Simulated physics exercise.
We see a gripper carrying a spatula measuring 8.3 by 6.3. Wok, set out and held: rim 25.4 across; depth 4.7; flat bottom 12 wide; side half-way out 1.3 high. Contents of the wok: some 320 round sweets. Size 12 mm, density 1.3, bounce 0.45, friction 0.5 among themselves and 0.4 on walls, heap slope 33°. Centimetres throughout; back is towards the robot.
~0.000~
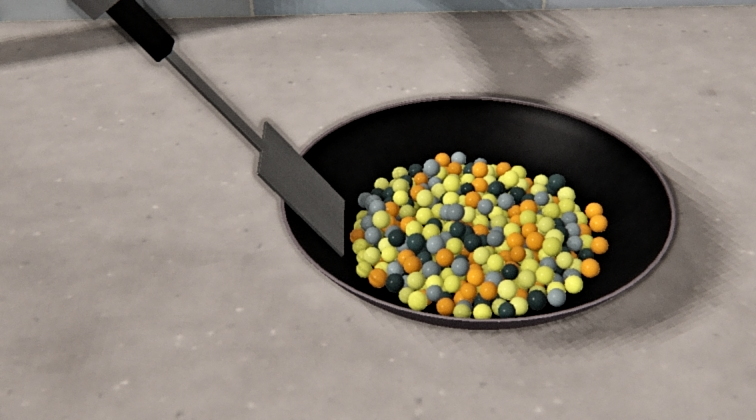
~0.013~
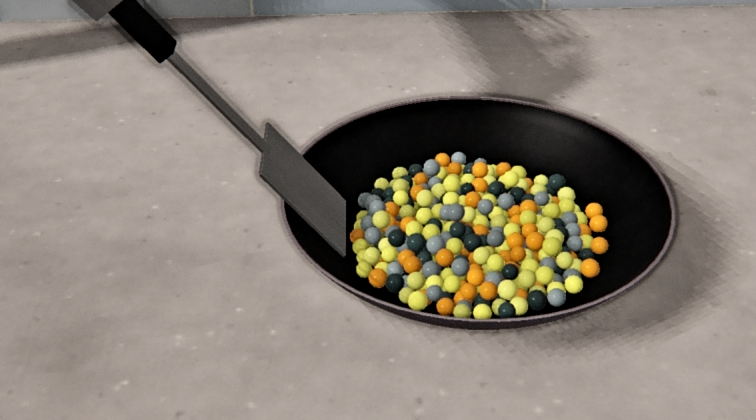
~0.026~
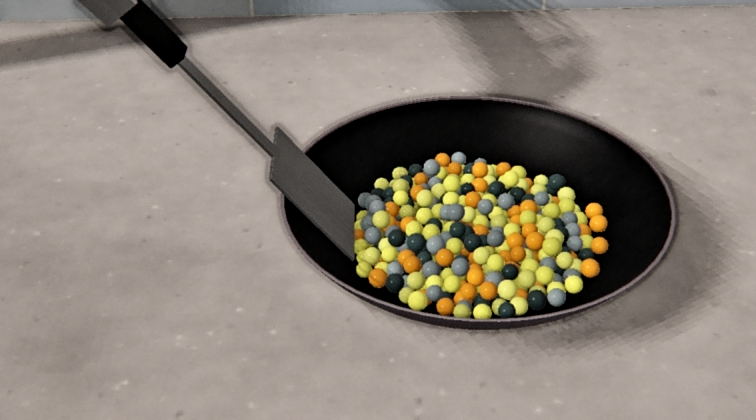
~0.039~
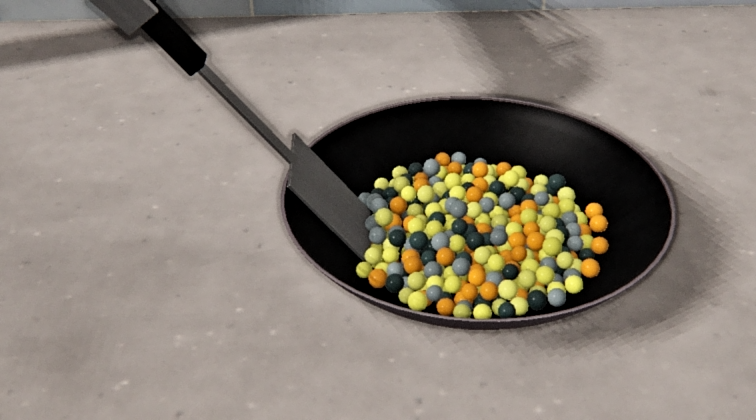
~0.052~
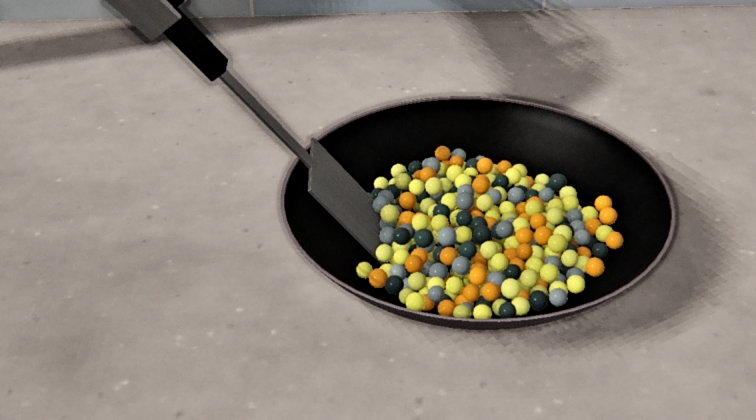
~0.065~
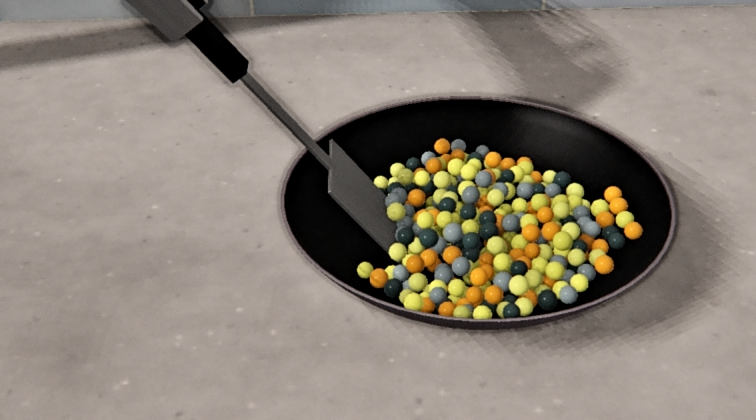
A spatula held by a gripper sliding rightward into a black wok, pushing a heap of multicoloured round sweets to the right.
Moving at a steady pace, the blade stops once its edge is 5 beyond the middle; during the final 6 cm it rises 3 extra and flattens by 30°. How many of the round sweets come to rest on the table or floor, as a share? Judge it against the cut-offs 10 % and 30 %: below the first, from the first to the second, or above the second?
Below 10 %.
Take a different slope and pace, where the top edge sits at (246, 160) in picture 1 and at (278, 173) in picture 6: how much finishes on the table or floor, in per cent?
Near 0 in a hundred.
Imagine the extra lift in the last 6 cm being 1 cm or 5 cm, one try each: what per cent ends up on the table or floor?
Result, in order: Approx. 0 % and 5 %.
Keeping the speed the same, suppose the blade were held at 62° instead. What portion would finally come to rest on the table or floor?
Roughly 5 per cent.
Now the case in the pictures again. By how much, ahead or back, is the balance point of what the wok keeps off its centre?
Ahead, by around 4.0 cm.
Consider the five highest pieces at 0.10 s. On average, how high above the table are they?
6 cm.
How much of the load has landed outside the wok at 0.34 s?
Close to 5 per cent of the load.
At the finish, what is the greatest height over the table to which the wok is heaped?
About 5.5 cm above the table.
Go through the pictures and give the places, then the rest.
In the first frame, spatula top edge at (262, 146), sloping 53°; upper third of the load around (475, 224), from x 360 to 600, top at y 160; 321 in the wok.
In the second frame, spatula top edge at (263, 147), sloping 53°; upper third of the load around (475, 224), from x 360 to 600, top at y 160.
In the third frame, spatula top edge at (273, 152), sloping 53°; upper third of the load around (475, 224), from x 360 to 600, top at y 160.
In the fourth frame, spatula top edge at (291, 158), sloping 53°; upper third of the load around (465, 223), from x 365 to 600, top at y 160.
In the fifth frame, spatula top edge at (311, 163), sloping 53°; upper third of the load around (475, 219), from x 365 to 615, top at y 155.
In the sixth frame, spatula top edge at (330, 165), sloping 53°; upper third of the load around (482, 214), from x 365 to 635, top at y 145; 321 in the wok.
After 0.10 s, sloping 52°, highest piece 6 above the table; 321 in the wok.
After 0.13 s, sloping 40°, highest piece 7 above the table; 319 in the wok, 2 on the blade or in flight.
After 0.34 s, sloping 23°, highest piece 6 above the table; 309 in the wok, 11 on the table or floor, 1 on the blade or in flight.
After 1.39 s, sloping 23°, highest piece 5 above the table; 309 in the wok, 12 on the table or floor.
At rest, 309 in the wok, 12 on the table or floor. That is 4 % on the table or floor.
